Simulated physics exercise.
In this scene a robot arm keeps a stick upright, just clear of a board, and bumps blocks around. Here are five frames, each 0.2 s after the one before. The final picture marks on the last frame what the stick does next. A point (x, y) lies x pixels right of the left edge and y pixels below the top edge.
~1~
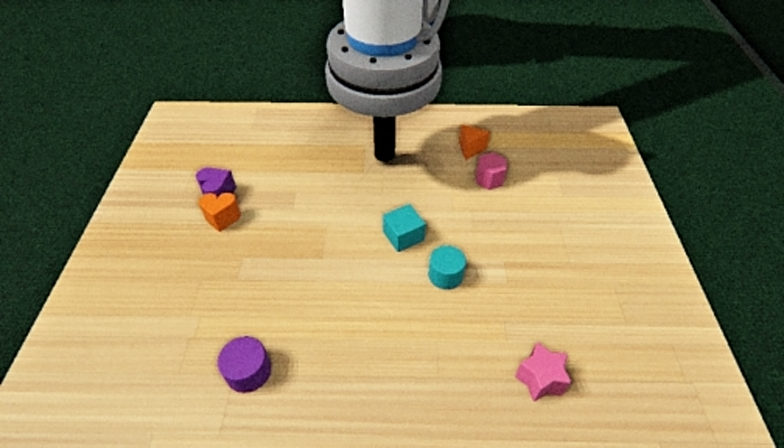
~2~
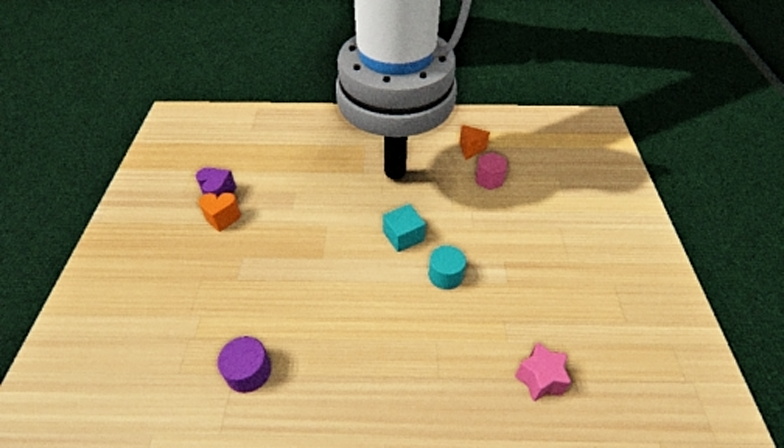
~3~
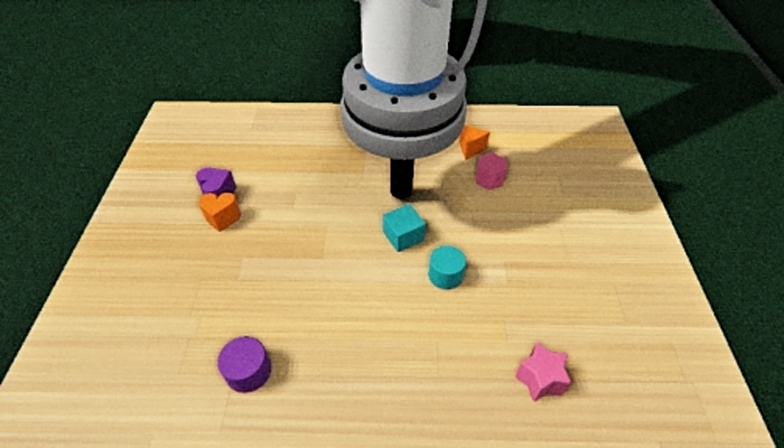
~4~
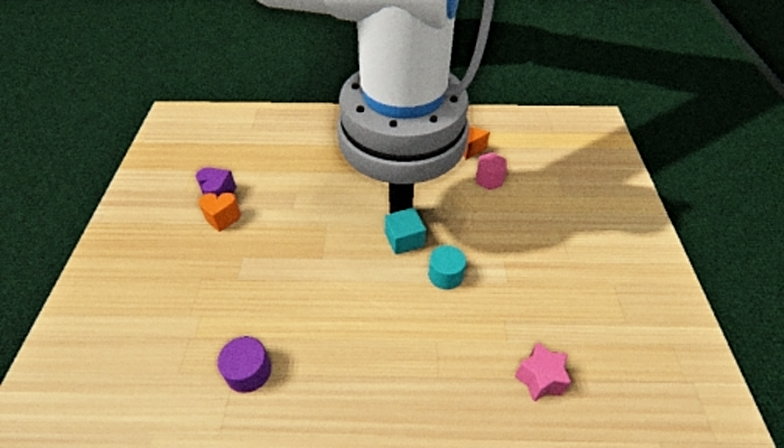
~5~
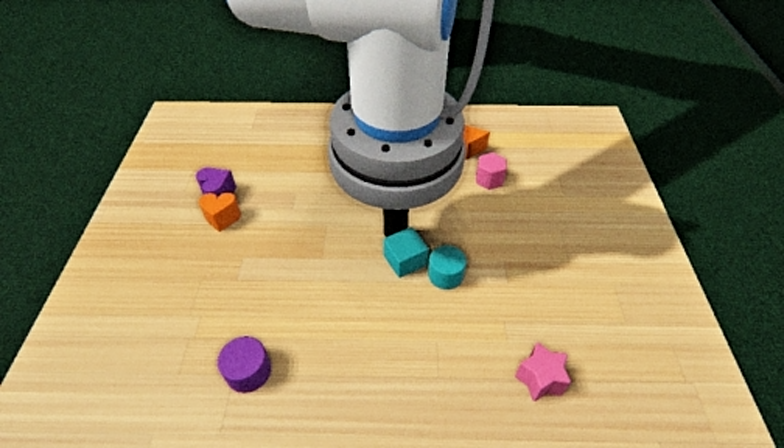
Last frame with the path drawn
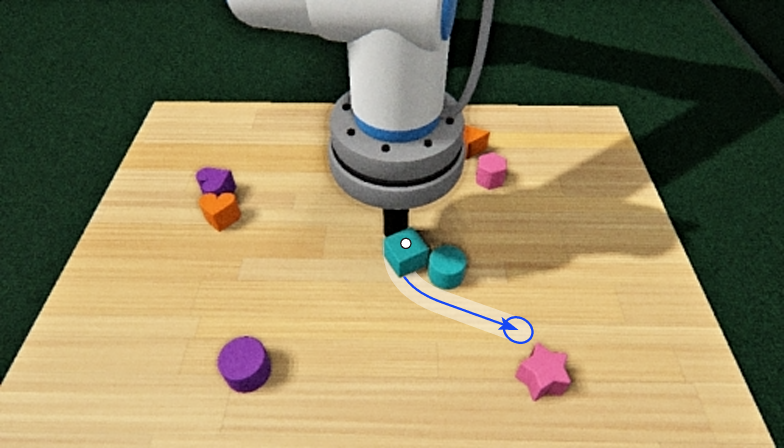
A robot arm lowering its black stick toward the viewer across a wooden board, pushing a turquoise block up beside a turquoise cylinder.
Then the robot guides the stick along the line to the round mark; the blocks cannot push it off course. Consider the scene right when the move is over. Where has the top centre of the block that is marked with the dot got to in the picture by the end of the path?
At (435, 314).
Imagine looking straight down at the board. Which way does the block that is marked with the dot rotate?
That block twists clockwise.
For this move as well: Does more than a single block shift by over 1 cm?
No, I don't think so.
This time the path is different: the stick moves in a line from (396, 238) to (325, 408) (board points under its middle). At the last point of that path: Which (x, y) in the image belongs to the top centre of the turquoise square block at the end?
I'd guess (410, 267).
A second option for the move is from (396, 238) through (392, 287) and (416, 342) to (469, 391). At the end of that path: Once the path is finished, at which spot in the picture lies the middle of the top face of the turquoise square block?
Roughly at (435, 294).
Path on the board, from (396, 238) by way of (408, 281) and (459, 308) to (518, 330); the dot is on the turquoise square block.
On the path given first. One third of the way, stick (408, 276); turquoise square block (420, 291).
Two thirds of the way, stick (461, 304); turquoise square block (435, 314), turned 50° clockwise.
At the end, stick (520, 325); turquoise square block (435, 314), turned 50° clockwise; turquoise circle in place.
